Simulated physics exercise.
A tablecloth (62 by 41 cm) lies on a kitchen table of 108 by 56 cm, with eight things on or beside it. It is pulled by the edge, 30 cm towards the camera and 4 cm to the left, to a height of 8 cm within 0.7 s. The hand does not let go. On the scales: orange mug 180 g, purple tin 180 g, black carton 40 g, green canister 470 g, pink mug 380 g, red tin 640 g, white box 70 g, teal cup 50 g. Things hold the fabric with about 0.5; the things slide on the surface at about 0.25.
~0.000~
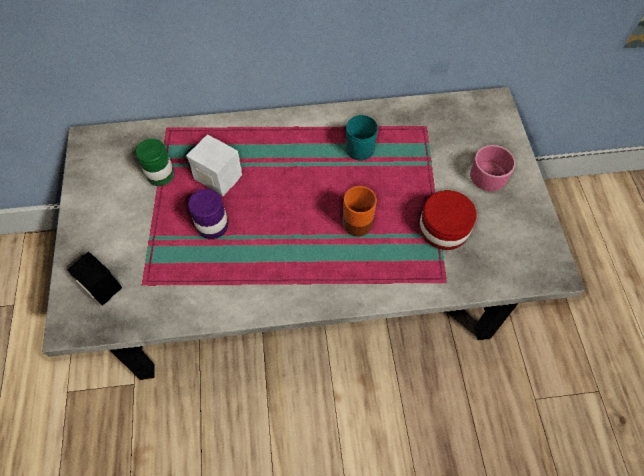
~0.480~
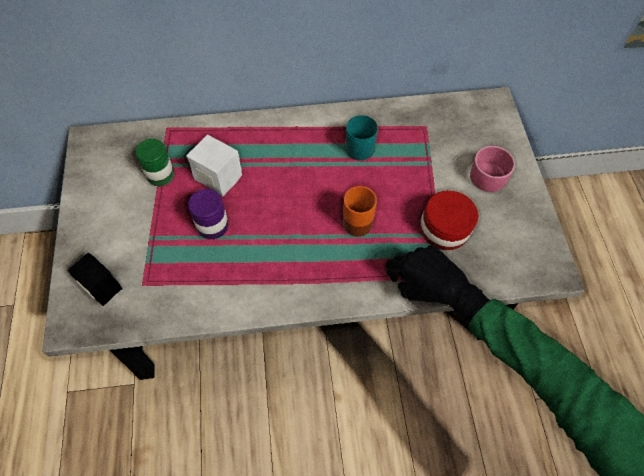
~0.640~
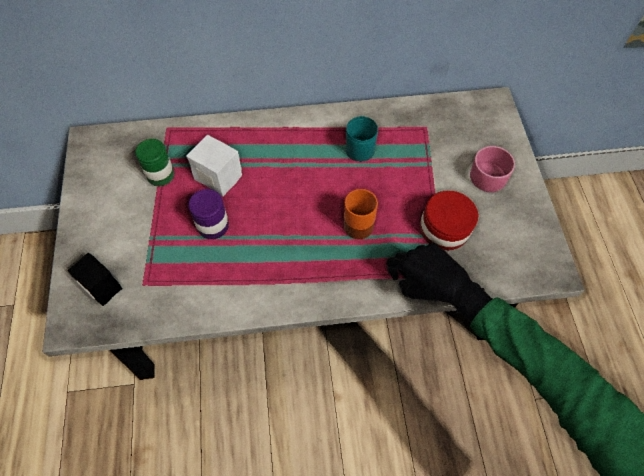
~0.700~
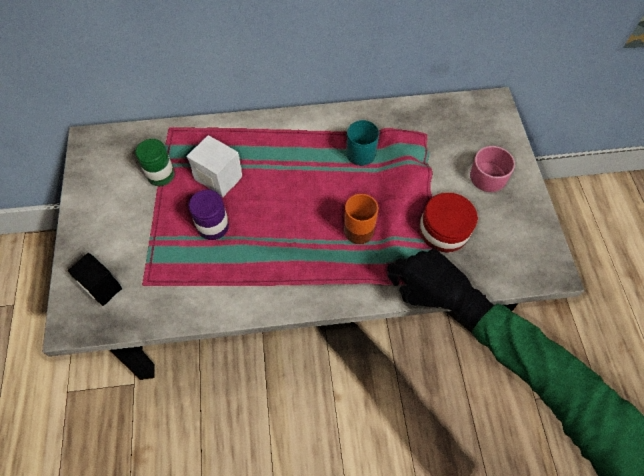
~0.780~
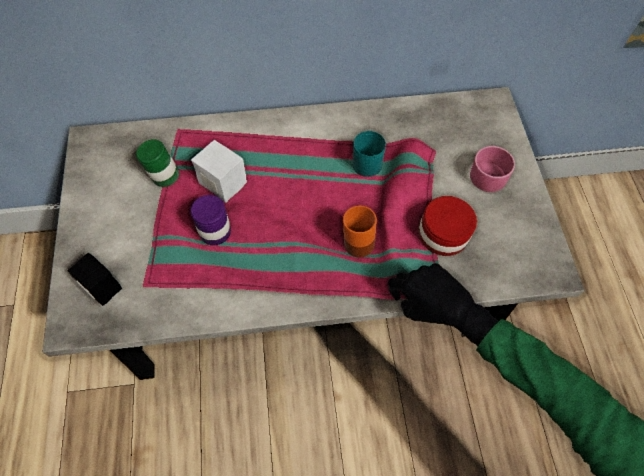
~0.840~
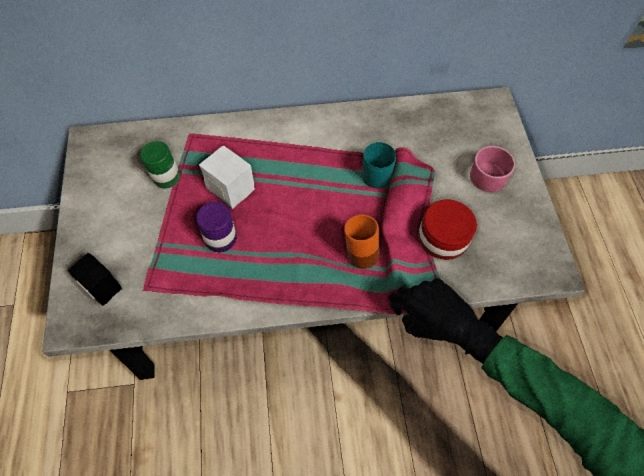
On a grey table, a black-gloved hand pulls the pink cloth forward, shifting several things on it.
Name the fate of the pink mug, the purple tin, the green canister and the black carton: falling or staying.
In order: The pink mug remains up there; the purple tin goes over the edge; the green canister remains up there; the black carton keeps to the top.
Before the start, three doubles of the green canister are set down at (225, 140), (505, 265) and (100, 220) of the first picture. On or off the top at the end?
In turn: Stays up, stays up, remains.
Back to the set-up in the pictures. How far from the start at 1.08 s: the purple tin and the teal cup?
About: Purple tin 15 cm, teal cup 25 cm.
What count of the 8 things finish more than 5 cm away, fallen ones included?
I count 5.
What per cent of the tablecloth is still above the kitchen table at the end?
About 0 per cent.
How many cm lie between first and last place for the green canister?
About: Green canister 2 cm.
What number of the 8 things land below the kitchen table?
4 of them.
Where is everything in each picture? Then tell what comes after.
Pink mug (495, 161); purple tin (205, 202); green canister (150, 149); black carton (88, 270); tablecloth corners (142, 285) (167, 128) (427, 126) (446, 283), in the first frame.
Tablecloth corners (142, 286) (167, 128); grip (397, 280), in the second frame.
Orange mug (361, 203); tablecloth corners (143, 286) (167, 128); grip (398, 278), in the third frame.
Red tin (451, 214); orange mug (362, 207); teal cup (363, 132); tablecloth corners (143, 286) (169, 128); grip (398, 284), in the fourth frame.
Green canister (153, 150); red tin (450, 217); white box (217, 159); tablecloth corners (143, 287) (178, 129); grip (399, 298), in the fifth frame.
Pink mug (495, 162); purple tin (213, 216); green canister (155, 152); black carton (88, 271); tablecloth corners (144, 291) (189, 134) (433, 168); grip (401, 313), in the sixth frame.
After 1.0 s, 90 % of the tablecloth is still over the top; purple tin 8 cm off its start, green canister 2 cm off its start, teal cup 17 cm off its start.
After 1.1 s, 75 % of the tablecloth is still over the top; purple tin 14 cm off its start, green canister 2 cm off its start, teal cup 24 cm off its start.
After 1.2 s, 60 % of the tablecloth is still over the top; purple tin 19 cm off its start at (241, 281), green canister 2 cm off its start at (159, 153), teal cup 29 cm off its start at (401, 240).
After 1.3 s, 50 % of the tablecloth is still over the top; purple tin 24 cm off its start, green canister 2 cm off its start, teal cup 34 cm off its start.
After 2.9 s, 0 % of the tablecloth is still over the top; purple tin over the edge, green canister 2 cm off its start at (159, 153), black carton 0 cm off its start at (88, 271), pink mug 0 cm off its start at (495, 162).
